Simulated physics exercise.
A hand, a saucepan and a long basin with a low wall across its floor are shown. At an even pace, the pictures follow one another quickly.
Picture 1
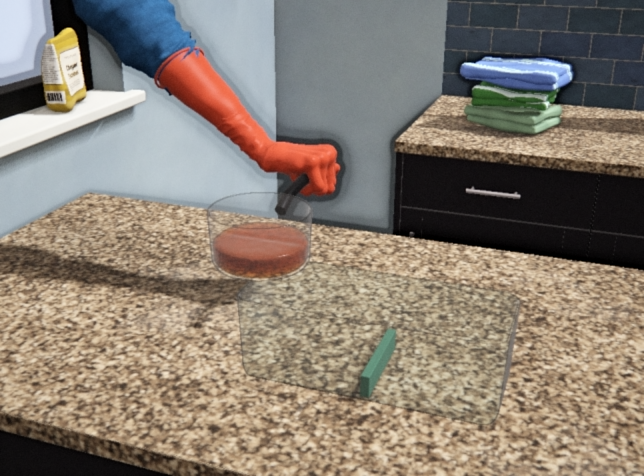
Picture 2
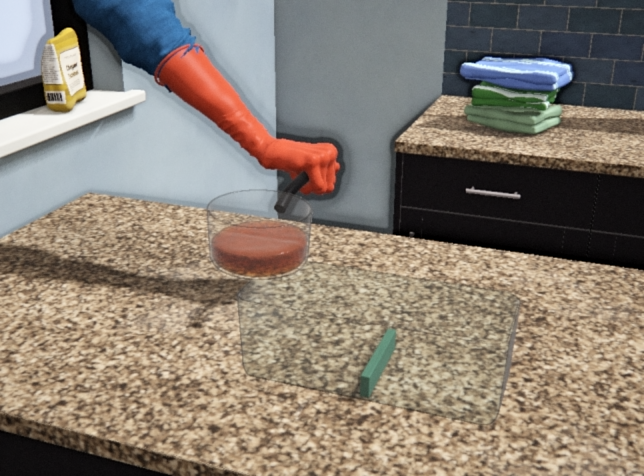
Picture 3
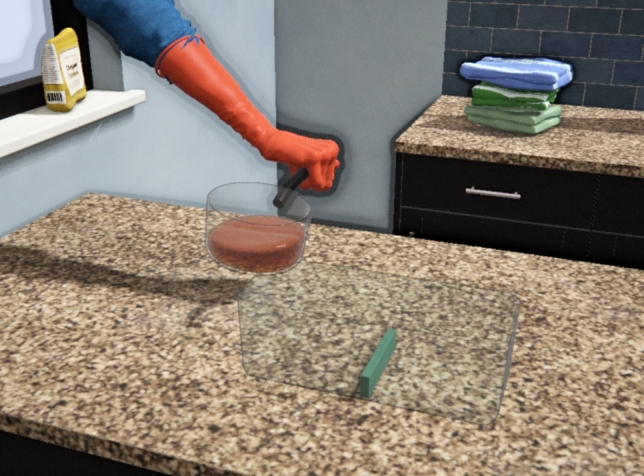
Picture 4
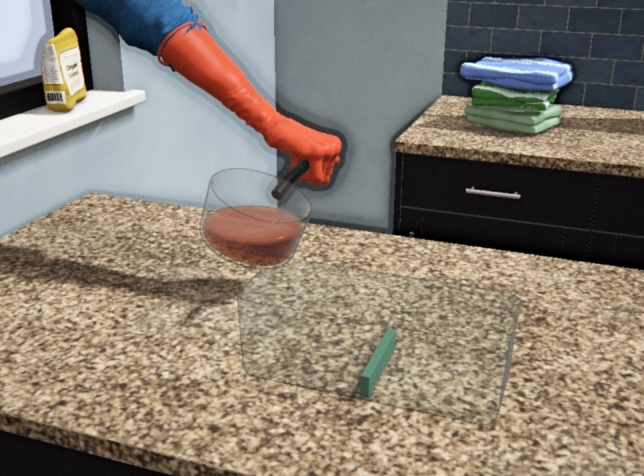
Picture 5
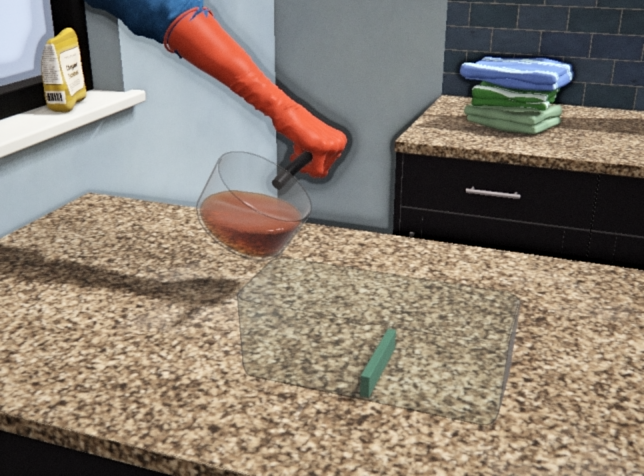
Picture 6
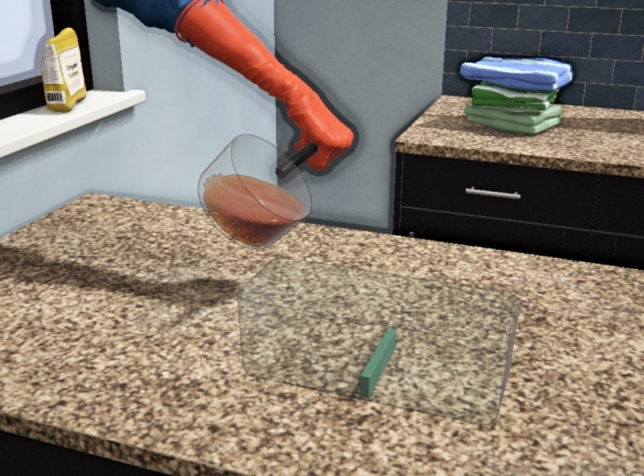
The clip opens on a gloved hand holding a clear pan of reddish-brown liquid, nearly level, above a speckled counter beside a long transparent basin with a low green wall. The hand tilts the pan rightward, slowly at first, then more steeply, its left side rising while the liquid stays inside.
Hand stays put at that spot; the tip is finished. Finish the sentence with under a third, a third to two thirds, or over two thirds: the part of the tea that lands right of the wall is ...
It is a third to two thirds.
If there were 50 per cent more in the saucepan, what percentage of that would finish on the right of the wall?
Estimate: Around 55 per cent.
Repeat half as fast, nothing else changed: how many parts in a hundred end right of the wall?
Near 15 %.
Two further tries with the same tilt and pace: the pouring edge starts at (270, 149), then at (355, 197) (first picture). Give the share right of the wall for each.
Near 15 % and 80 %.
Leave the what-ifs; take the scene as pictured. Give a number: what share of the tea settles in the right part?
I'd estimate around 45 per cent.
A moment on, the saucepan is tipped on its side and 40 per cent is still to pour, 6 is left of the wall and 0 right of it.
Next, the saucepan is tipped on its side and 10 per cent is still to pour, 27 is left of the wall and 48 right of it.
Then the saucepan is tipped on its side and 2 per cent is still to pour, 44 is left of the wall and 47 right of it.
Later the saucepan is tipped on its side and 1 per cent is still to pour, 49 is left of the wall and 47 right of it.
In the end 50 per cent lies left of the wall, 47 right of it and 3 outside.
